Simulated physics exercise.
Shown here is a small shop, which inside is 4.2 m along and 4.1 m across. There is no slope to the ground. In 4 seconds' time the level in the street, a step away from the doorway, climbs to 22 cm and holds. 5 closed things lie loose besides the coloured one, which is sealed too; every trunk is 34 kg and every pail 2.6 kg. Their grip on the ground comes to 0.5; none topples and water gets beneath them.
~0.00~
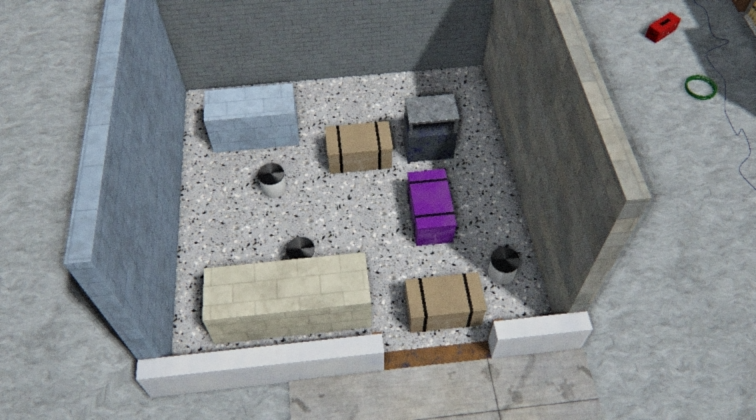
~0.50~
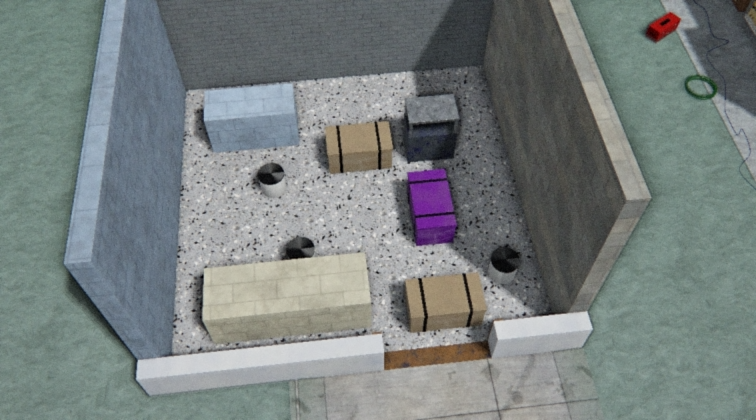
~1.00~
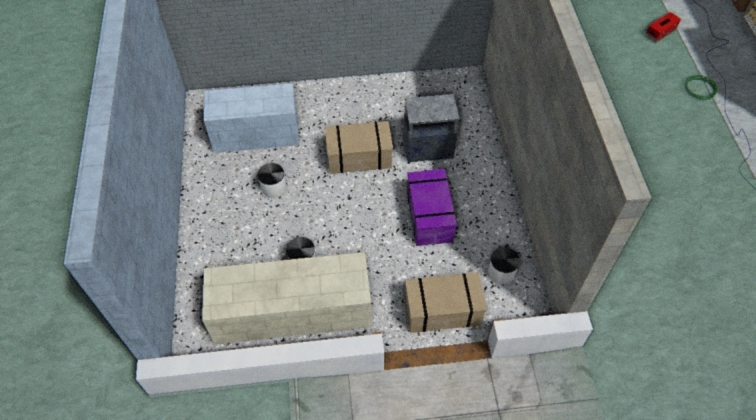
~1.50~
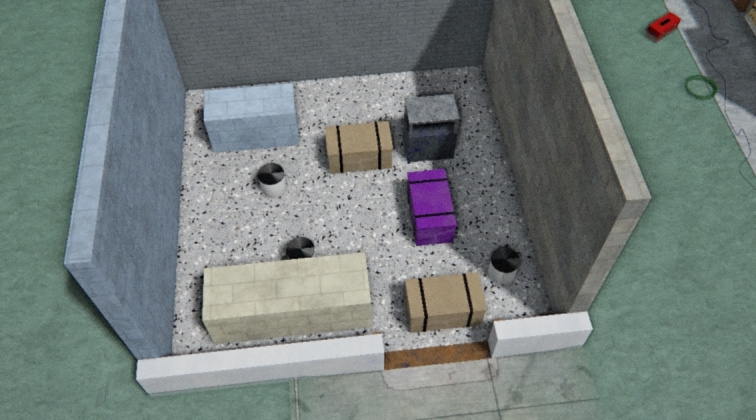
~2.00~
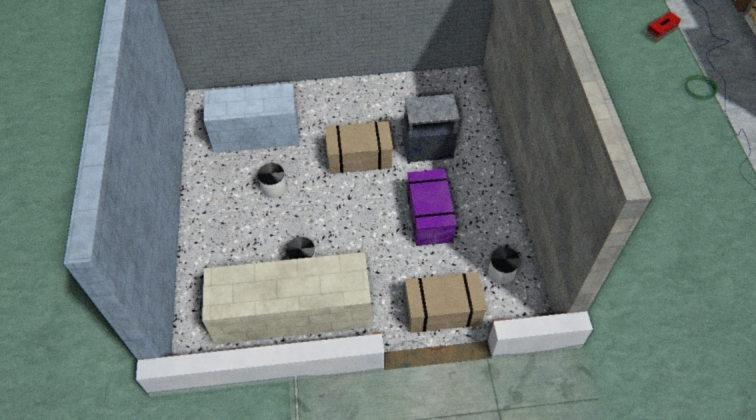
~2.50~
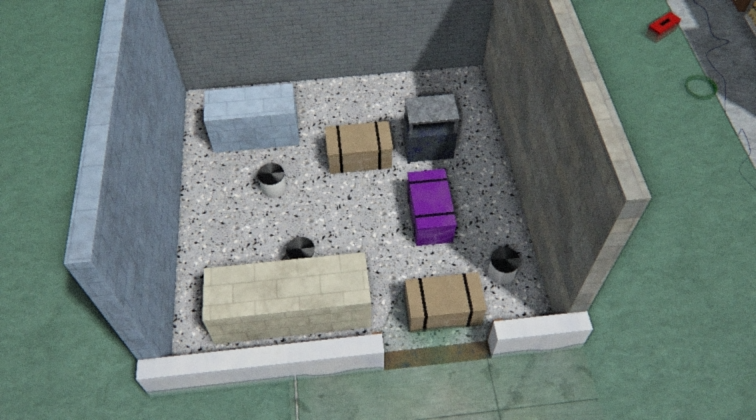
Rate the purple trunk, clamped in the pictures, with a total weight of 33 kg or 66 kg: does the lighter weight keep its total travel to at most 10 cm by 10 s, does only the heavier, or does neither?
Only the heavier does.
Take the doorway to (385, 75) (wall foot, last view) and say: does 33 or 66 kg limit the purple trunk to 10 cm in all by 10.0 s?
The answer is that the lesser mass suffices.
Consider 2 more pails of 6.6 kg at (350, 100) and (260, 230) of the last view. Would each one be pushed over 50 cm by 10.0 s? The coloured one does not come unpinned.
Those two come out inside the line and inside the line, in that order.
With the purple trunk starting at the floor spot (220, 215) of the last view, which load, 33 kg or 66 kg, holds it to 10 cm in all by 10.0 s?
Result: Both pass.
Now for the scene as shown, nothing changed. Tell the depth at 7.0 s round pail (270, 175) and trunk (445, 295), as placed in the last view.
About 4 and 9 cm.
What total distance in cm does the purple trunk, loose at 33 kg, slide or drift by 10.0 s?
Roughly 50 cm.
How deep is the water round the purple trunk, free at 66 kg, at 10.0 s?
Around 10 cm.
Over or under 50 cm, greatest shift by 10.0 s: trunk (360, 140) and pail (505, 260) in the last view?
The first is within the mark and the second is beyond the mark.
After 3.5 s the purple trunk would be 0 cm from its start with 33 kg and 0 cm from its start with 66 kg; 0 cm of water round it then.
After 4.5 s the purple trunk would be 2 cm from its start with 33 kg and 0 cm from its start with 66 kg; 5 cm of water round it then.
After 7.0 s the purple trunk would be 25 cm from its start with 33 kg and 0 cm from its start with 66 kg; 6 cm of water round it then.
After 10.0 s the purple trunk would be 46 cm from its start with 33 kg and 0 cm from its start with 66 kg; 10 cm of water round it then.
